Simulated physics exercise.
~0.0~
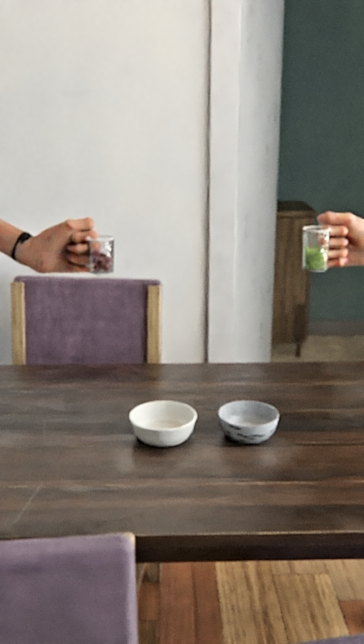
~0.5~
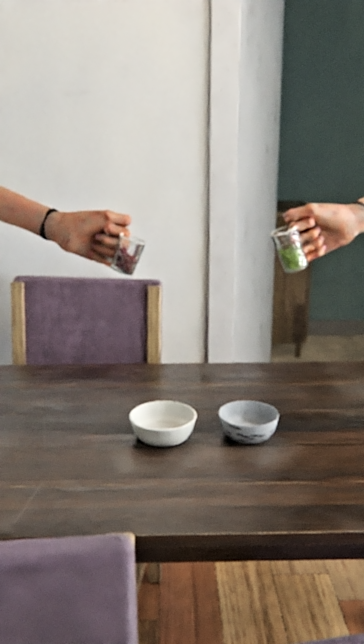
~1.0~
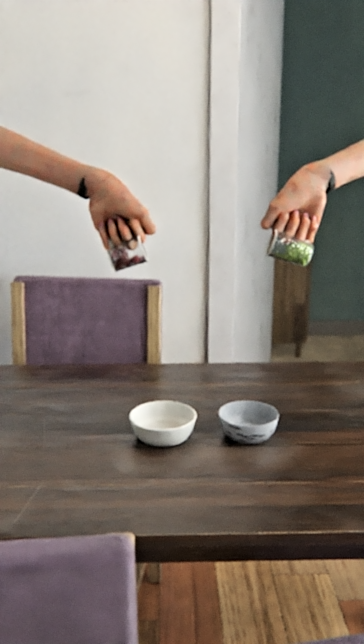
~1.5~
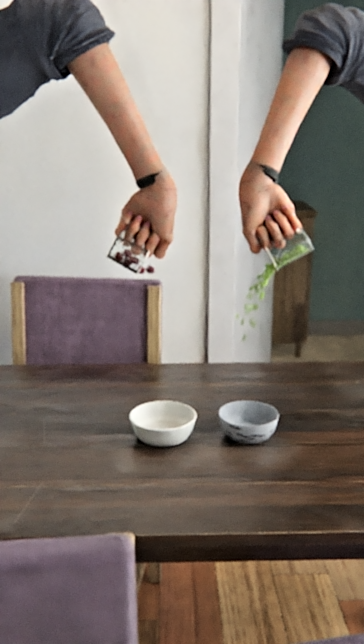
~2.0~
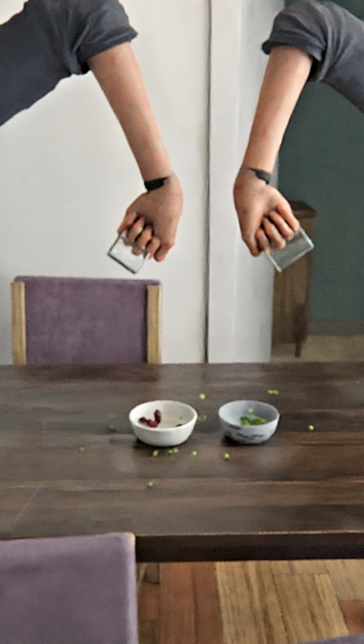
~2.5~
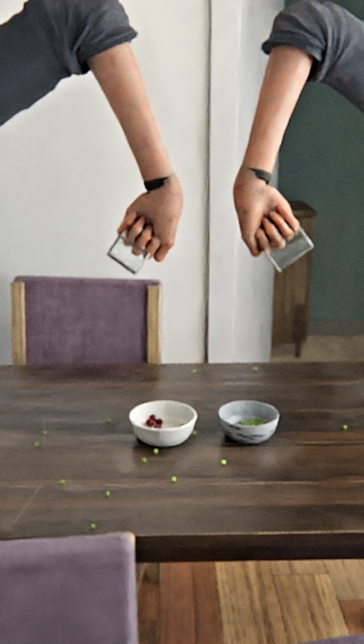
Two hands reach in from opposite sides, each holding a small clear glass above a dark wooden table with purple chairs, seen from the front by a still camera. The left glass holds dark red pieces and the right one bright green bits, with a white bowl and a grey bowl below. The hands move inward and tip the glasses onto their sides. Green bits spill first, then both glasses turn upside down and empty. The red pieces all settle in the white bowl, while most green bits land in the grey bowl and others scatter across the table.
